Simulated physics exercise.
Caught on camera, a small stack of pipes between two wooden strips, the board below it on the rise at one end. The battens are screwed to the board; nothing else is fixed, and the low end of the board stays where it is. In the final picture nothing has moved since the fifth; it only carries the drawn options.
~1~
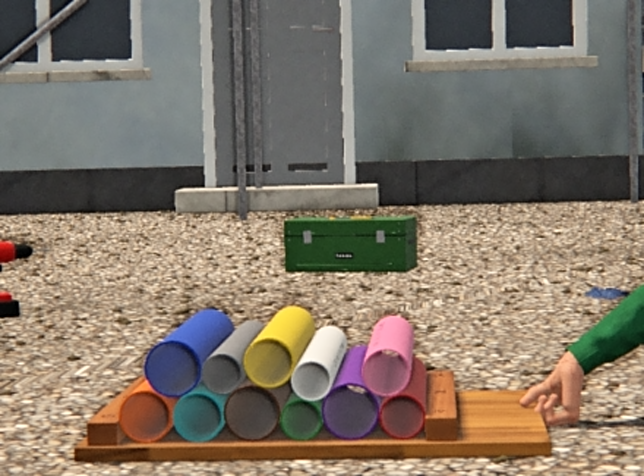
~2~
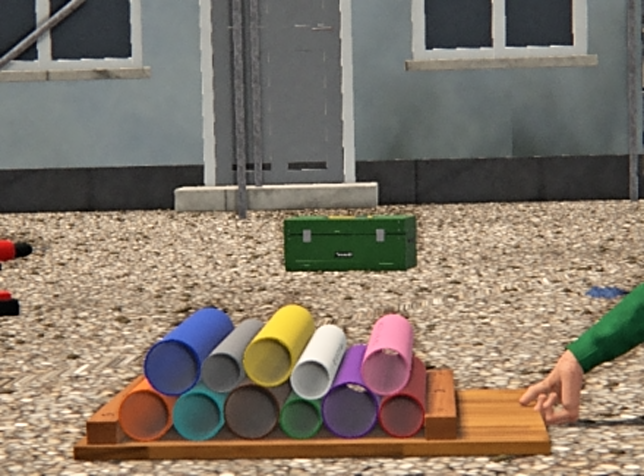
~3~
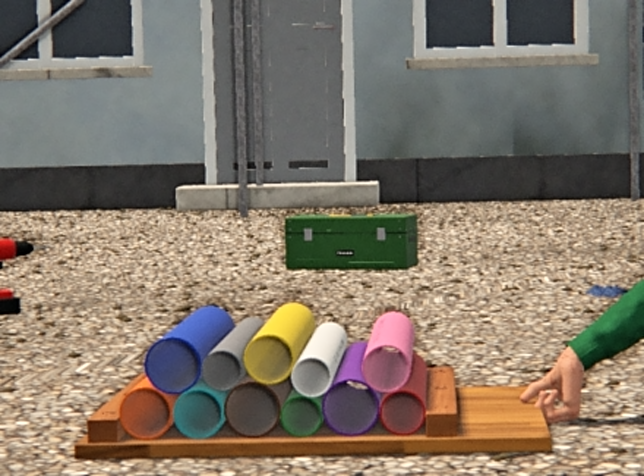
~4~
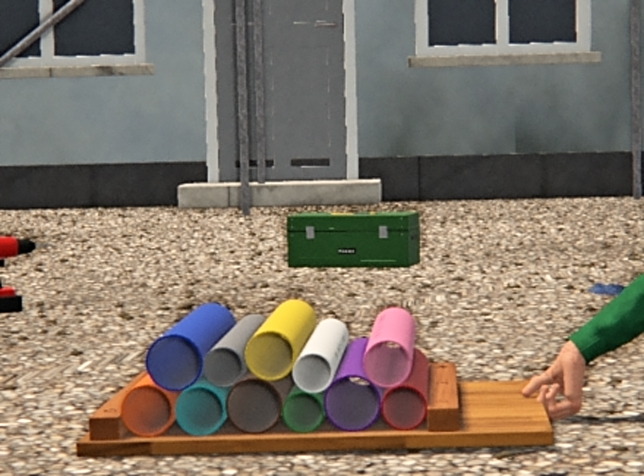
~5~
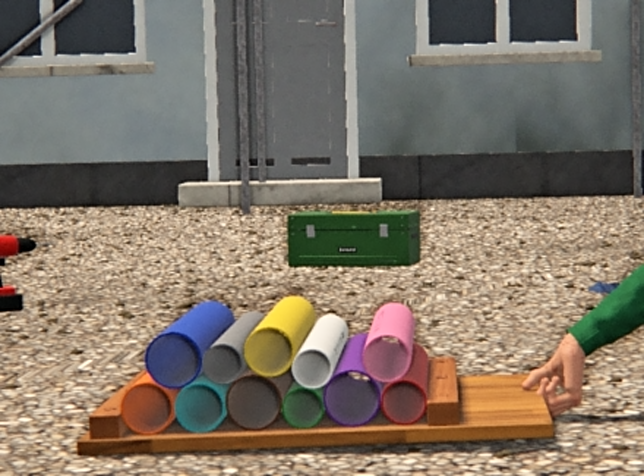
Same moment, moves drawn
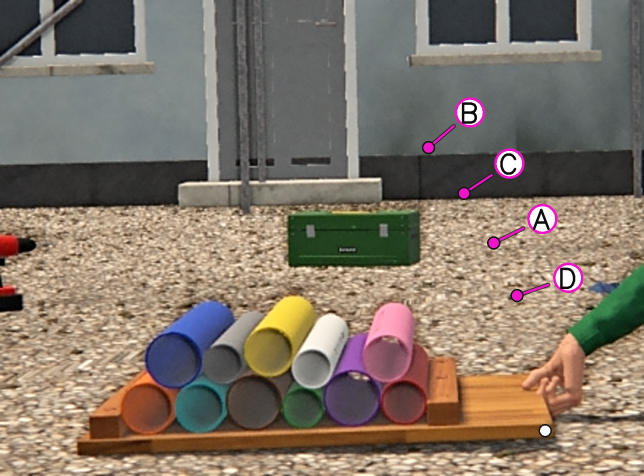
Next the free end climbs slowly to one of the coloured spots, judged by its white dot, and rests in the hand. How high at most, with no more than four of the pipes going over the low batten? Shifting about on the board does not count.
B is the limit.
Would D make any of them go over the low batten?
No.
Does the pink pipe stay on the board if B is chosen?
The pink pipe: Yes.
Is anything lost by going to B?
Yes.
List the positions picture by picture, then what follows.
Brown pipe (252, 413); green pipe (301, 420); purple pipe (350, 411), in the first frame.
Purple pipe (350, 410); red pipe (402, 416), in the second frame.
Board (321, 408); red pipe (402, 412); pink pipe (387, 368); blue pipe (173, 365), in the third frame.
Board (323, 404); orange pipe (148, 411); turquoise pipe (200, 411), in the fourth frame.
Board (323, 400); orange pipe (148, 408); turquoise pipe (200, 407), in the fifth frame.
On the copy, A at (494, 243); B at (429, 148); C at (464, 193); D at (517, 296); the white dot at (545, 430).
On B. First, board at 21°.
Then, board at 39°.
Finally, board at 39°, three over the low batten (yellow, blue, grey).
By contrast, A three over the low batten (yellow, blue, grey); C three over the low batten (yellow, blue, grey); D none over the low batten.
